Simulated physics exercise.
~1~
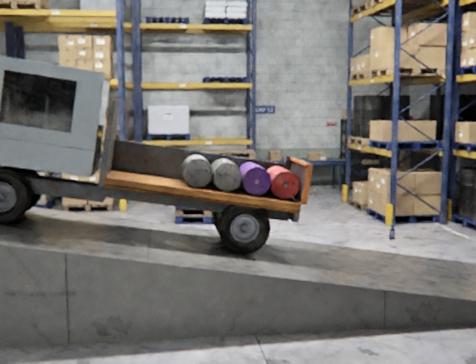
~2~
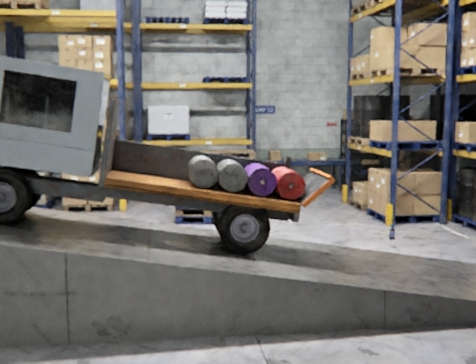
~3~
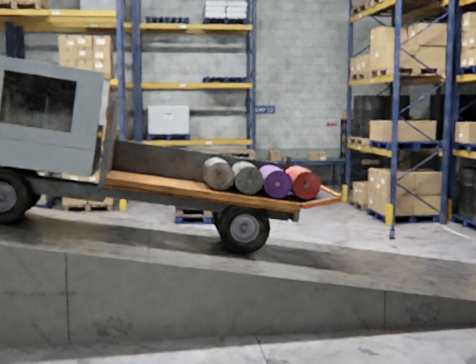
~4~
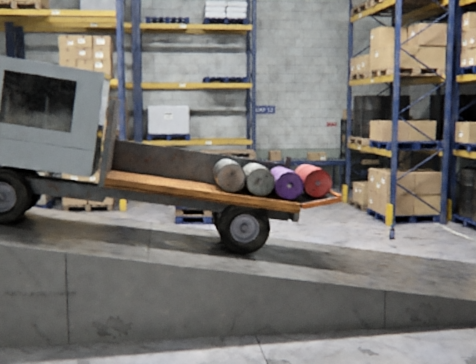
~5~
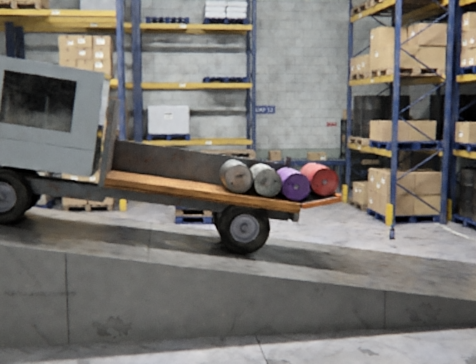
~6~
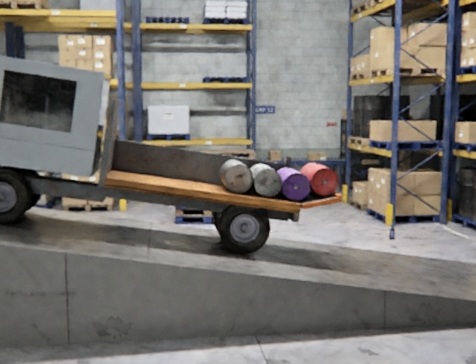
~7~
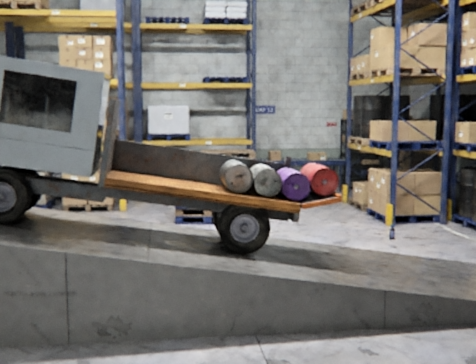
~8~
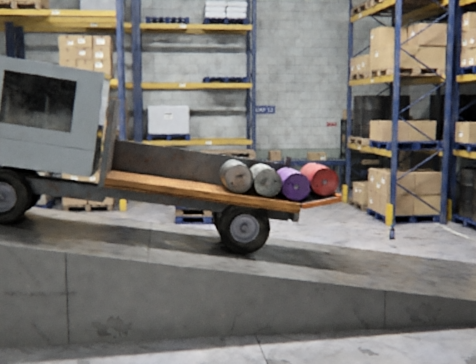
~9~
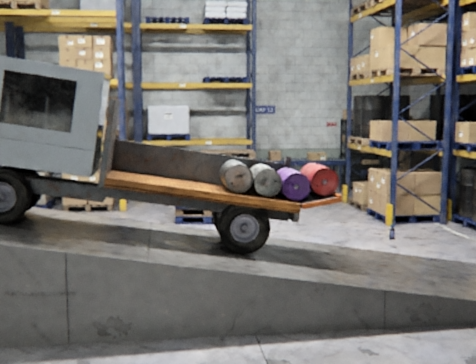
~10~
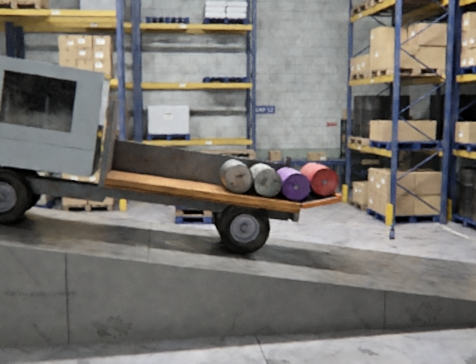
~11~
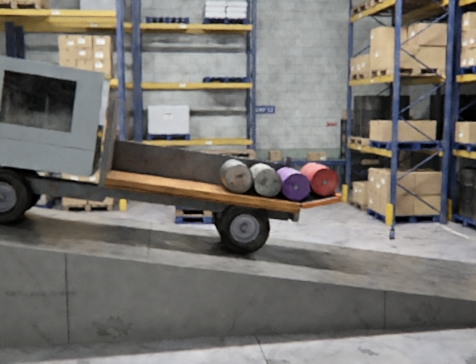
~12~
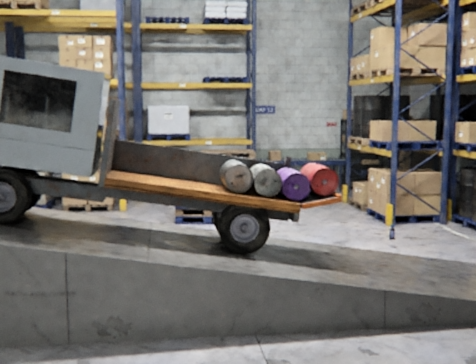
A grey pick-up stood on a slope in a warehouse as its tailgate dropped open, and the four kegs in its bed, two grey, one purple and one red, rolled a short way right, the red leading onto the lowered gate, where they all stopped without falling off.
